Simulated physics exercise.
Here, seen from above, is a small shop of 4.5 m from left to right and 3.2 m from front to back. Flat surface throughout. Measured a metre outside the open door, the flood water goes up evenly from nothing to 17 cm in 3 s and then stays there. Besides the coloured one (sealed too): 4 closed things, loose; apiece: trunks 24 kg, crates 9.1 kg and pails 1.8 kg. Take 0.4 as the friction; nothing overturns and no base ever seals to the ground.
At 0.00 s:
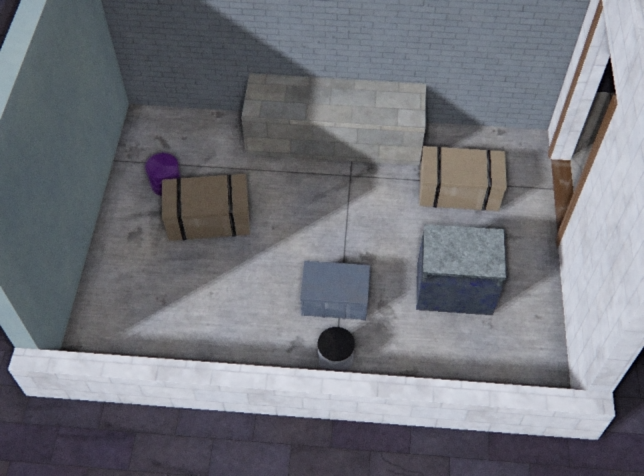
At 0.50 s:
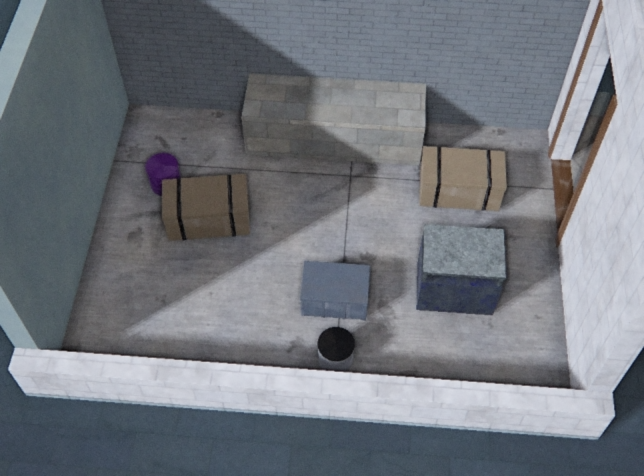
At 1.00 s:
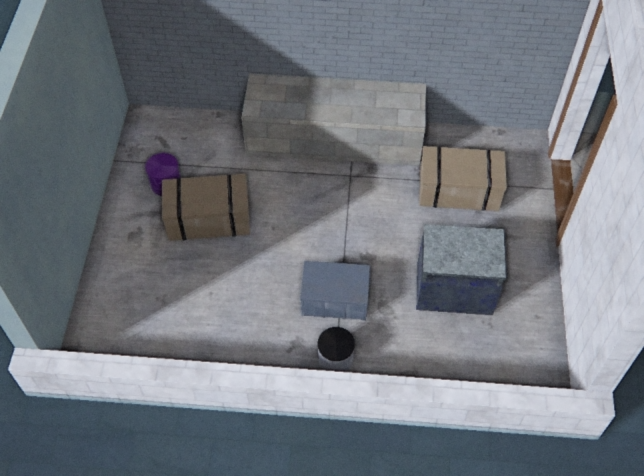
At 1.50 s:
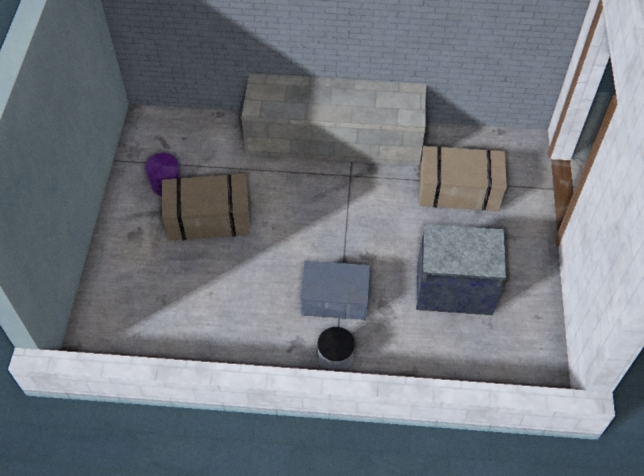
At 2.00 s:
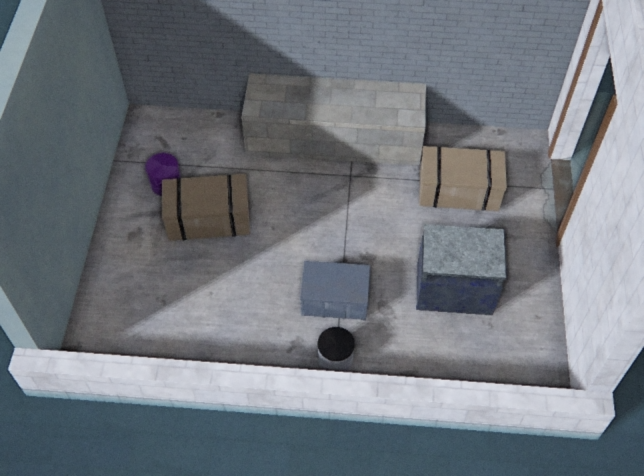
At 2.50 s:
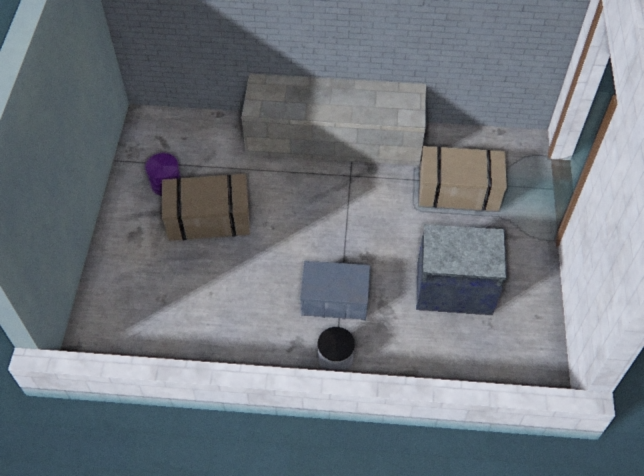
To begin with, dark paving surrounds a small shop holding strapped boxes, a purple pail and a black one, before blue-green water covers the ground outside. The water then comes through the open doorway on the right and spreads thinly around the nearby box, while everything inside stays still.
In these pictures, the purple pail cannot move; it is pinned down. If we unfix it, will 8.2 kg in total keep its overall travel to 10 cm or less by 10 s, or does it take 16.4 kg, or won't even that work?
Watching this, the lighter ballast does the job.
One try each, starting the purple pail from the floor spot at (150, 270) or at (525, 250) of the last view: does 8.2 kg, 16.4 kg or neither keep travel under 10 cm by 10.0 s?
Try by try, any option works; any option works.
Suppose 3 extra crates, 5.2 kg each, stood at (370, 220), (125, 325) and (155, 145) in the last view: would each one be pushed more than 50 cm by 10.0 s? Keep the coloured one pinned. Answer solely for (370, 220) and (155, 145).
Taking them in order, the first is beyond the line and the second is inside the line.
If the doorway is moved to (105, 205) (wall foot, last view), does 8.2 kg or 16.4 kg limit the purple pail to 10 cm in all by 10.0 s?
Short version: Neither mass is sufficient.
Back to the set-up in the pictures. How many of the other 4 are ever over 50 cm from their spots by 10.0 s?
Answer: 3.
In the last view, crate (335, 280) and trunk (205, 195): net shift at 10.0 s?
The first is 100 cm from its start, the second 60 cm.
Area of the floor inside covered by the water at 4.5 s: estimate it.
About 4.5 m2 is covered.
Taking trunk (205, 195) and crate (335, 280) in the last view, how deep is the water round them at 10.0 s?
Close to 7 and 7 centimetres.
After 3.5 s the purple pail would be 0 cm from its start with 8.2 kg and 0 cm from its start with 16.4 kg; 0 cm of water round it then.
After 4.5 s the purple pail would be 0 cm from its start with 8.2 kg and 0 cm from its start with 16.4 kg; 0 cm of water round it then.
After 7.0 s the purple pail would be 0 cm from its start with 8.2 kg and 0 cm from its start with 16.4 kg; 0 cm of water round it then.
After 10.0 s the purple pail would be 0 cm from its start with 8.2 kg and 0 cm from its start with 16.4 kg; 6 cm of water round it then.
